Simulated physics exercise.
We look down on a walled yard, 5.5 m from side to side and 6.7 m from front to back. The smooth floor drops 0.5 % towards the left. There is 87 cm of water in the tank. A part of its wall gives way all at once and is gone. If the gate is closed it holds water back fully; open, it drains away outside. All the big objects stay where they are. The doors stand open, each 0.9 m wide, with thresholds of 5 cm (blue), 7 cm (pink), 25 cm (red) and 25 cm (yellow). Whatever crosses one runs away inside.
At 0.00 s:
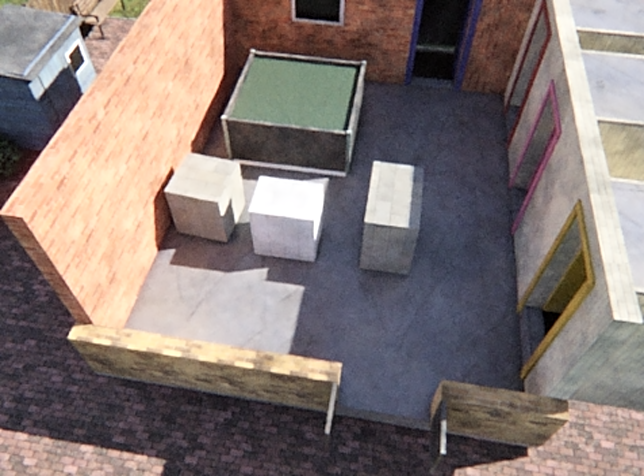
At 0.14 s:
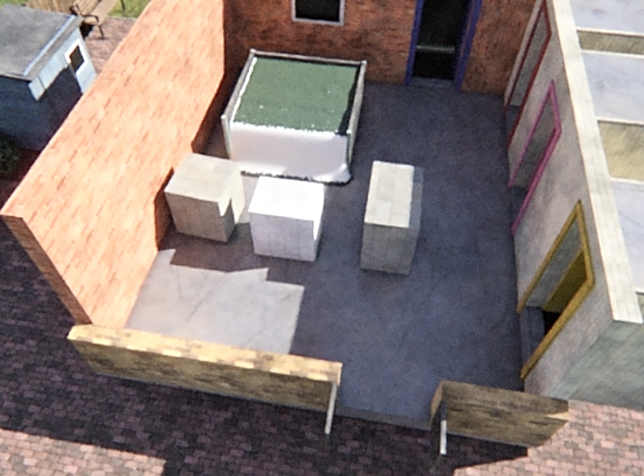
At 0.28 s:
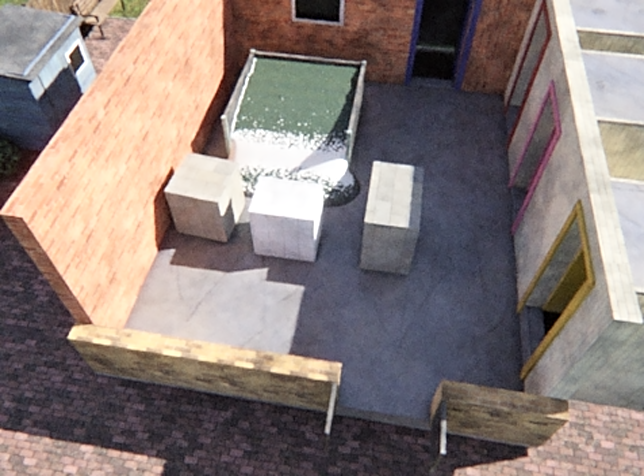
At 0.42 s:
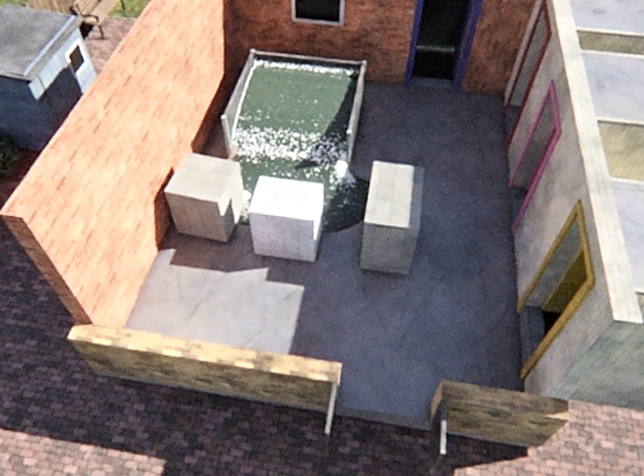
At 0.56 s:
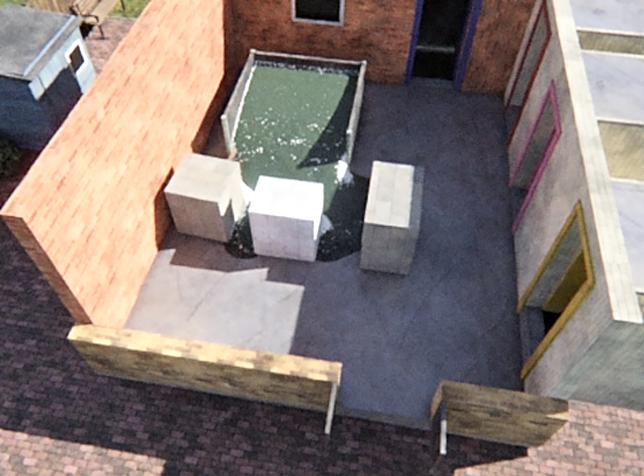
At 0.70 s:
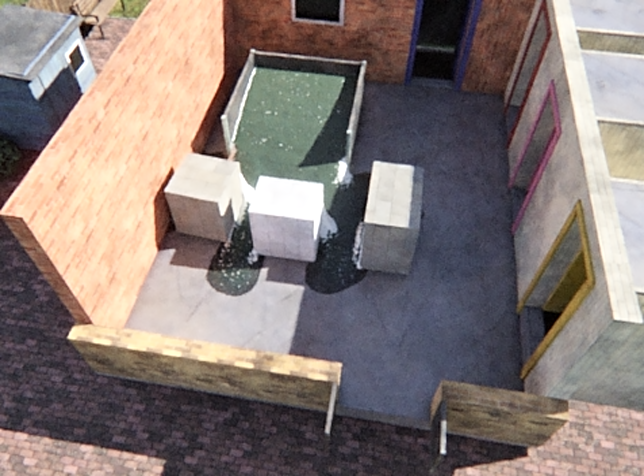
Dark green water bursts in white foam from the near side of a low rectangular tank at the back of a walled yard, seen from high above by a still camera. Orange brick walls stand left and behind, with purple, pink and yellow doorways right and three pale blocks before the tank. The water spreads toward the viewer, wraps around the blocks and pushes through the gaps between them in dark, rounded tongues.
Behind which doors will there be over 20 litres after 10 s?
Door by door: At the blue door it passes the limit; at the pink door it exceeds the limit; at the red door it does not reach the limit; at the yellow door it stays under the limit.
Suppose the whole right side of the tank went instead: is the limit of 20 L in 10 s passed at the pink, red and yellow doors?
Then: Pink past it, red above, yellow under.
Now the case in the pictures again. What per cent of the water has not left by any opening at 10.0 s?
About 86 per cent.
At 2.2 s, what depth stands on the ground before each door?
Depths in cm: Blue 0, pink 8, red 0, yellow 0.
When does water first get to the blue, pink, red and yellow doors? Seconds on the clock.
Blue 3.2 s, pink 1.6 s, red 2.8 s, yellow 3.8 s.
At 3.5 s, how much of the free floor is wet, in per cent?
About 80 per cent.
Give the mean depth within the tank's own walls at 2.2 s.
Roughly 22 cm on average.
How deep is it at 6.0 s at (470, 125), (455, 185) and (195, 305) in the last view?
Roughly 8, 2 and 12 cm, in turn.
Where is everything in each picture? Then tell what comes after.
The tank at (298, 93) is whole and still, 87 cm deep, in the first frame.
Water pours out at (288, 151) and has run 1.1 m, to a hidden place; typically 7 cm deep outside, 87 cm at the tank's back, in the second frame.
Water pours out at (288, 154) and has run 1.3 m, to (355, 190); typically 15 cm deep outside, 86 cm at the tank's back, in the third frame.
Water pours out at (288, 156) and has run 1.7 m, to (362, 215); typically 15 cm deep outside, 77 cm at the tank's back, in the fourth frame.
The front is at (336, 256), 2.2 m from the gap at (288, 157); 4.5 m2 of floor is under water; 74 cm left at the back of the tank, in the fifth frame.
Water pours out at (288, 157) and has run 2.7 m, to (220, 286); typically 14 cm deep outside, 72 cm at the tank's back, in the sixth frame.
After 1.4 s water covers 40 % of the floor and is deepest (57 cm) near (283, 219); blue door not reached, pink door not reached, red door not reached, yellow door not reached.
After 2.2 s water covers 55 % of the floor and is deepest (48 cm) near (164, 358); blue door not reached, pink door 8 cm at the sill, 0 L in, red door not reached, yellow door not reached.
After 3.5 s water covers 80 % of the floor and is deepest (32 cm) near (238, 73); blue door 5 cm at the sill, 0 L in, pink door 12 cm at the sill, 2 L in, red door 8 cm at the sill, 0 L in, yellow door not reached.
After 6.0 s water covers 95 % of the floor and is deepest (17 cm) near (114, 350); blue door 11 cm at the sill, 27 L in, pink door 5 cm at the sill, 19 L in, red door 14 cm at the sill, 0 L in, yellow door 12 cm at the sill, 0 L in.
After 10.0 s water covers 95 % of the floor and is deepest (13 cm) near (372, 93); blue door 9 cm at the sill, 66 L in, pink door 9 cm at the sill, 53 L in, red door 7 cm at the sill, 0 L in, yellow door 11 cm at the sill, 0 L in.
